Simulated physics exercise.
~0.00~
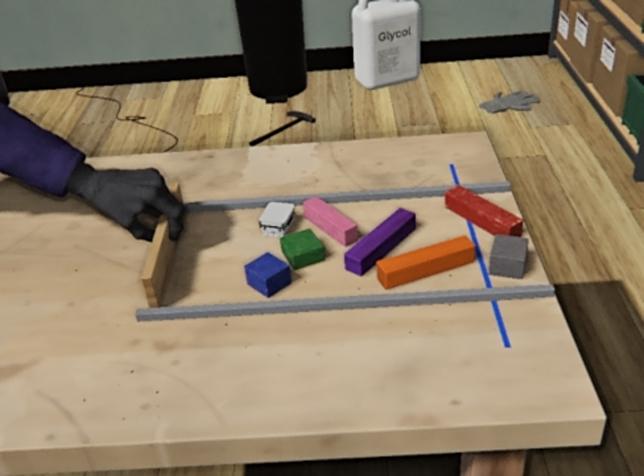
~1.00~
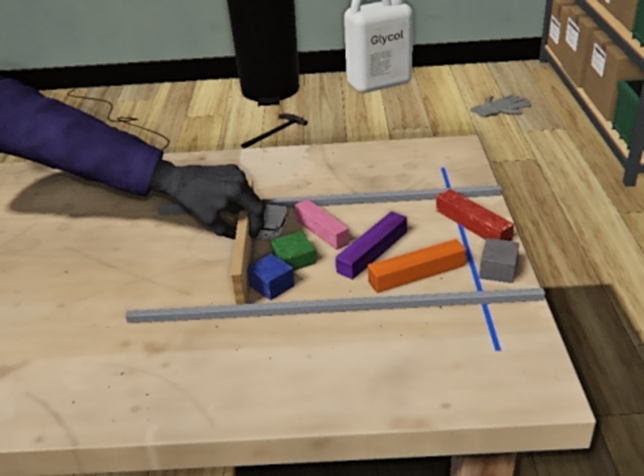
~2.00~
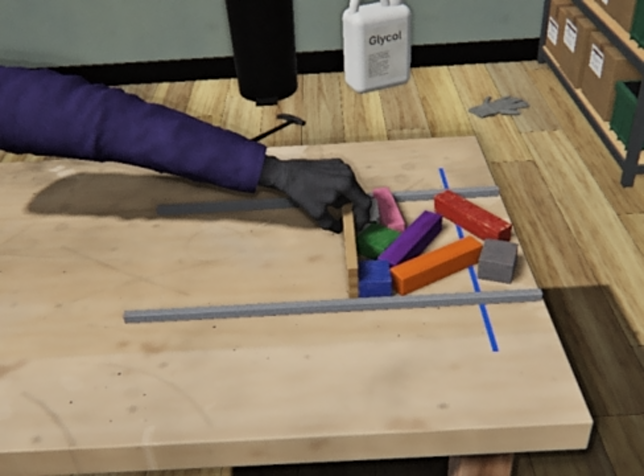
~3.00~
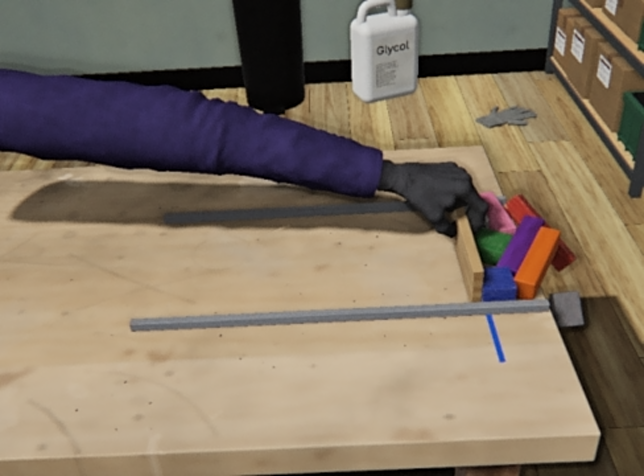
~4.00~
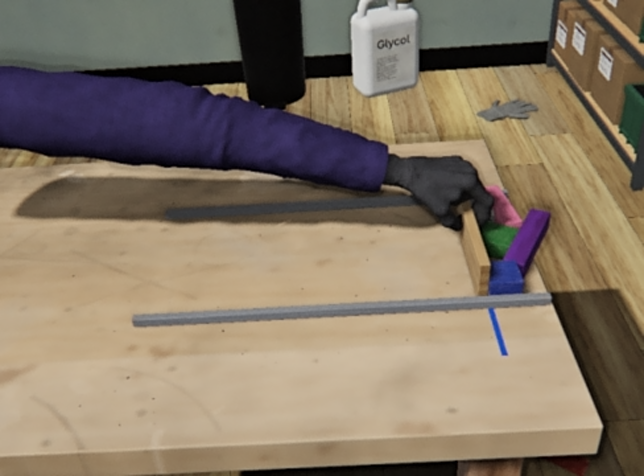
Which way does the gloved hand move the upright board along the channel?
The hand moves the board to the right, toward the blue tape line near the end of the table.
